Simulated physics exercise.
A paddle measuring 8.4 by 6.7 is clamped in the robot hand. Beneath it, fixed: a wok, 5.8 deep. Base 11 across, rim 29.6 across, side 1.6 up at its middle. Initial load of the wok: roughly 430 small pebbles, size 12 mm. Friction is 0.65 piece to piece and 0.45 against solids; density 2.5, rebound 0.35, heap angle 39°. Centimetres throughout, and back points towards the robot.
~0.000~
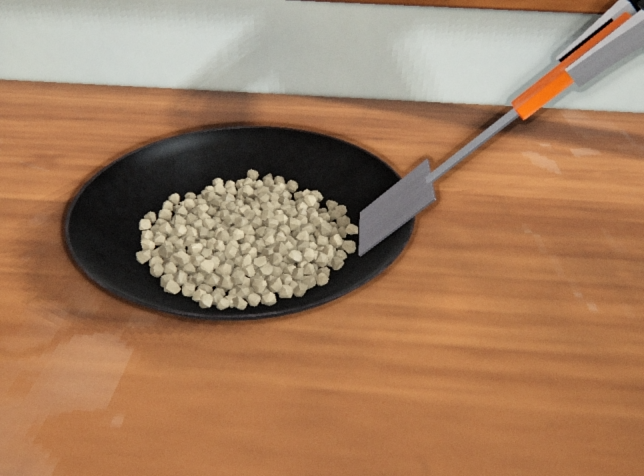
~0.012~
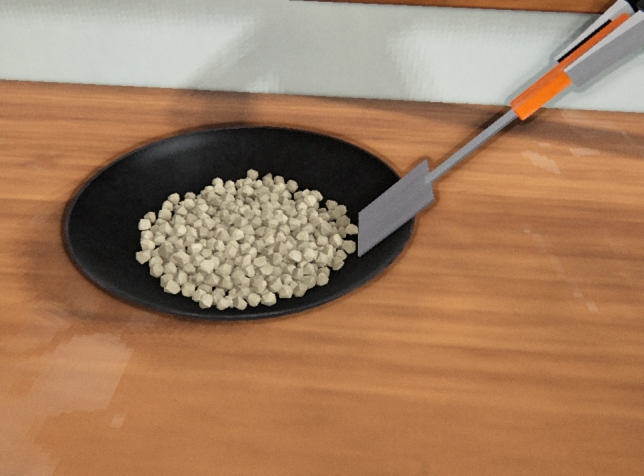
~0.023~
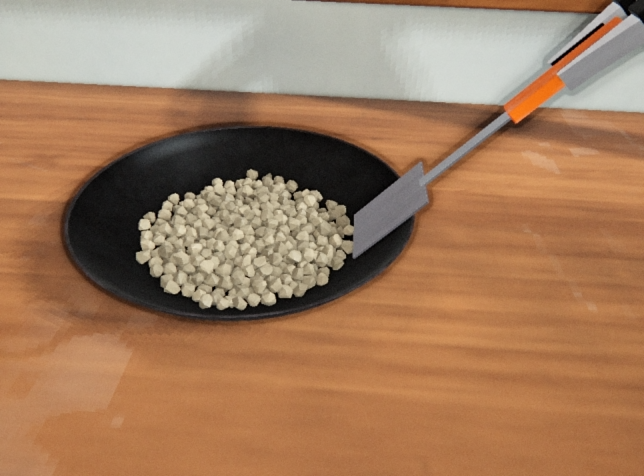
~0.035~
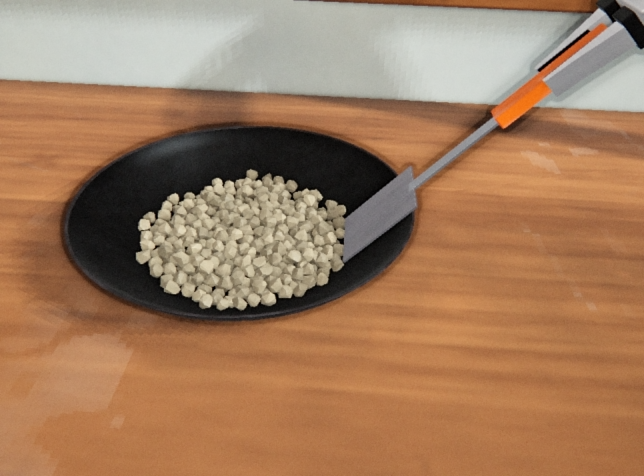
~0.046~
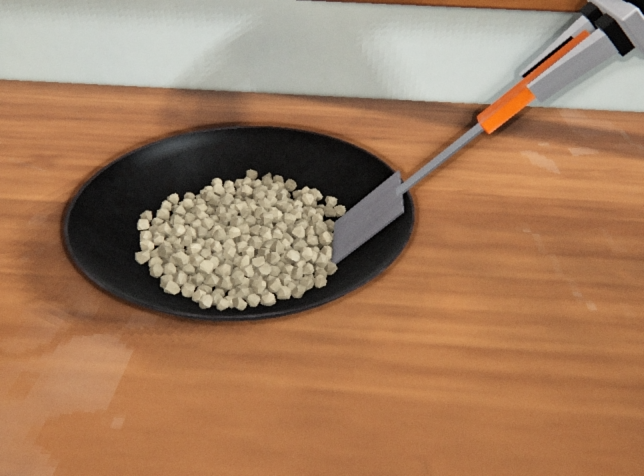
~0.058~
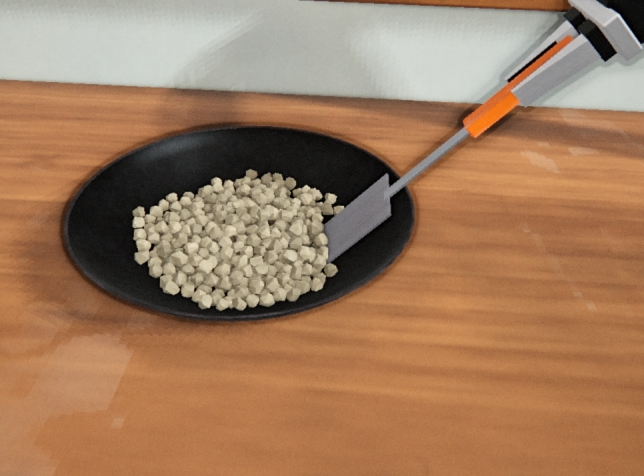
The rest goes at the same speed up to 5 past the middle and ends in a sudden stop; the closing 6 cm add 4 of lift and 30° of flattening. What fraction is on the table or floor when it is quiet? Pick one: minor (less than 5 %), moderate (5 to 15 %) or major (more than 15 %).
Minor.
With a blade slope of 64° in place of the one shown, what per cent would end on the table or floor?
I'd put it at about 0 per cent.
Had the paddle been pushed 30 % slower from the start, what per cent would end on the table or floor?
I'd reckon close to 0 per cent.
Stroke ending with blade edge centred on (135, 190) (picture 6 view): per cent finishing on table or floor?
Around 20 percent.
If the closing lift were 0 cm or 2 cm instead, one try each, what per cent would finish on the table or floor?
Result: Approx. 0 % and 0 %, one try each.
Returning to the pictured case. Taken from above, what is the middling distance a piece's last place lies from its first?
The answer is about 4 cm.
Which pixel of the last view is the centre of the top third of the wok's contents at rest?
Pixel estimate: About (144, 209).
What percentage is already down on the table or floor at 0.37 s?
Estimate: About 0 percent.
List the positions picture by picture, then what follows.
In the first picture, the paddle top edge at (431, 178), sloping 48°; upper third of the load around (257, 225), from x 145 to 350, top at y 175; 433 in the wok.
In the second picture, the paddle top edge at (430, 179), sloping 48°; upper third of the load around (257, 225), from x 145 to 350, top at y 175.
In the third picture, the paddle top edge at (425, 181), sloping 48°; upper third of the load around (256, 225), from x 145 to 350, top at y 175.
In the fourth picture, the paddle top edge at (414, 185), sloping 48°; upper third of the load around (255, 225), from x 145 to 340, top at y 175.
In the fifth picture, the paddle top edge at (401, 190), sloping 48°; upper third of the load around (255, 224), from x 145 to 340, top at y 175.
In the sixth picture, the paddle top edge at (389, 193), sloping 48°; upper third of the load around (251, 223), from x 140 to 340, top at y 175; 433 in the wok.
After 0.10 s, sloping 48°, highest piece 6 above the table; 433 in the wok.
After 0.15 s, sloping 37°, highest piece 7 above the table; 433 in the wok.
After 0.37 s, sloping 18°, highest piece 7 above the table; 430 in the wok, 2 on the table or floor, 1 on the blade or in flight.
After 1.42 s, sloping 18°, highest piece 7 above the table; 430 in the wok, 3 on the table or floor.
In the end, 430 in the wok, 3 on the table or floor. That is 1 % on the table or floor.
